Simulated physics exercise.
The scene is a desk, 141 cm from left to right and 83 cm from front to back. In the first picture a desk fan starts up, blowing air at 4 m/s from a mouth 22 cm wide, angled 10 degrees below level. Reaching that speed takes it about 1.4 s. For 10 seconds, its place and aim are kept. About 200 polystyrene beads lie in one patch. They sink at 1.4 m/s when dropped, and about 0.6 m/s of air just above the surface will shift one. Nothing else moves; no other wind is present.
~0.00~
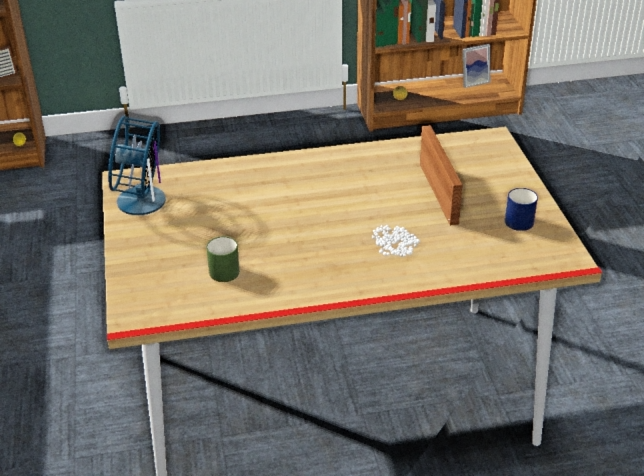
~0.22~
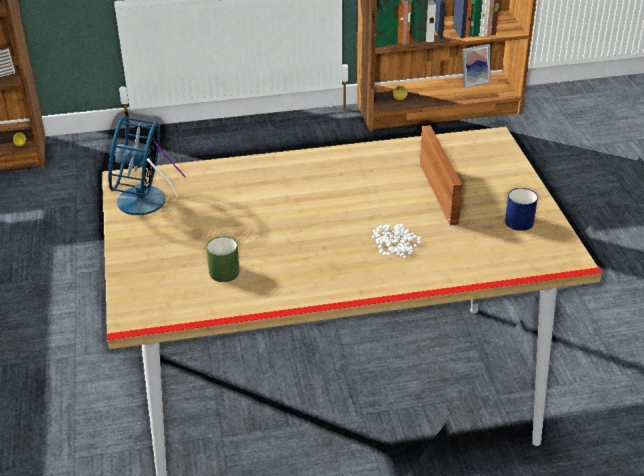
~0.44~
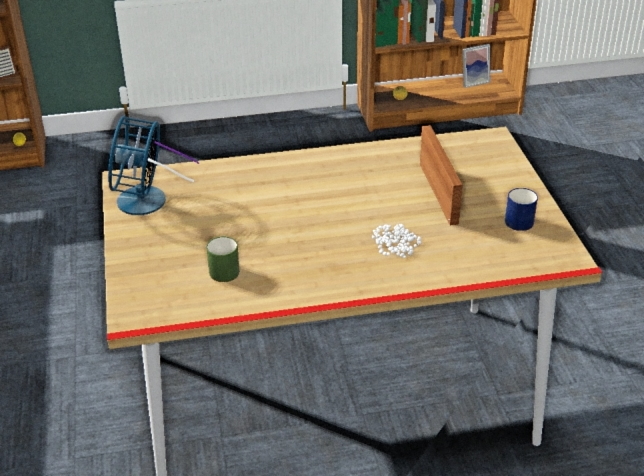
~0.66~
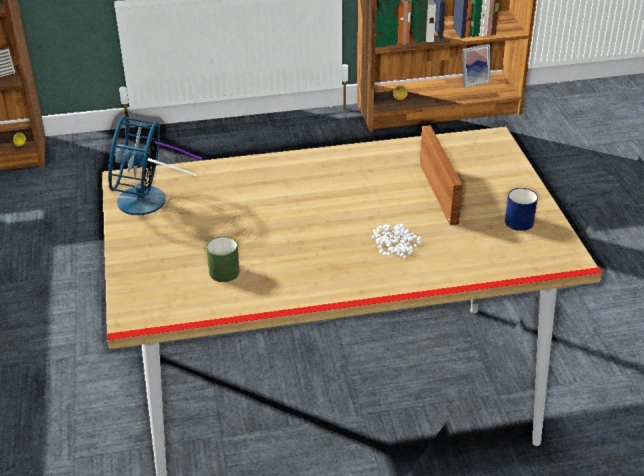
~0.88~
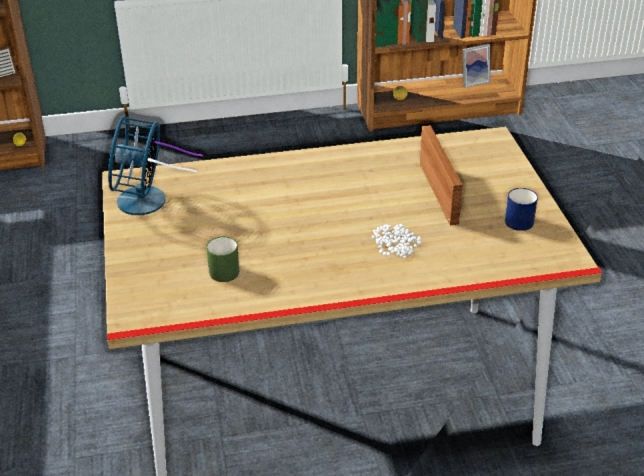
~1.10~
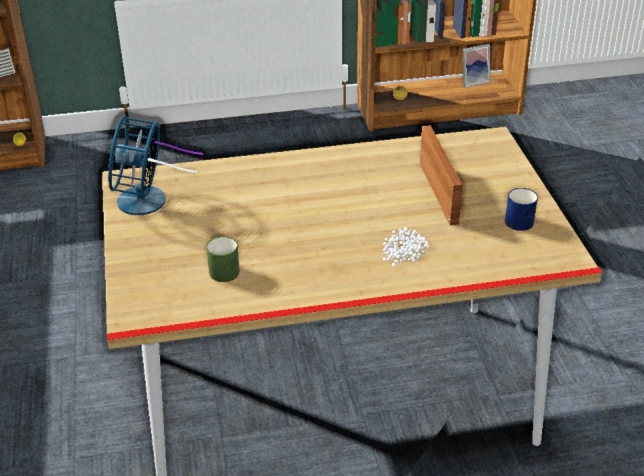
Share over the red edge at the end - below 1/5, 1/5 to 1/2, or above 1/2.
I'm guessing the proportion over that edge is a majority.
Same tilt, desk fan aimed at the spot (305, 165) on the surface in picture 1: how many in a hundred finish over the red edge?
With that aim, I'd expect around 70 in a hundred.
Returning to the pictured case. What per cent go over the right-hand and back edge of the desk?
About 0 per cent right-hand, about 0 per cent back.
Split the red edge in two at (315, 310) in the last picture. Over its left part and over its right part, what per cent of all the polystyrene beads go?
Estimate: Left ~ 0 %; right ~ 100 %.
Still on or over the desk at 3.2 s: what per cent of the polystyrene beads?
Close to 0 in a hundred are still there.
After 2.0 s the count stands so, 100 % are over the red edge.
After 3.2 s the count stands so, 100 % are over the red edge.
After 5.5 s the count stands so, 100 % are over the red edge.
After 10.0 s, at the end, 100 % are over the red edge.
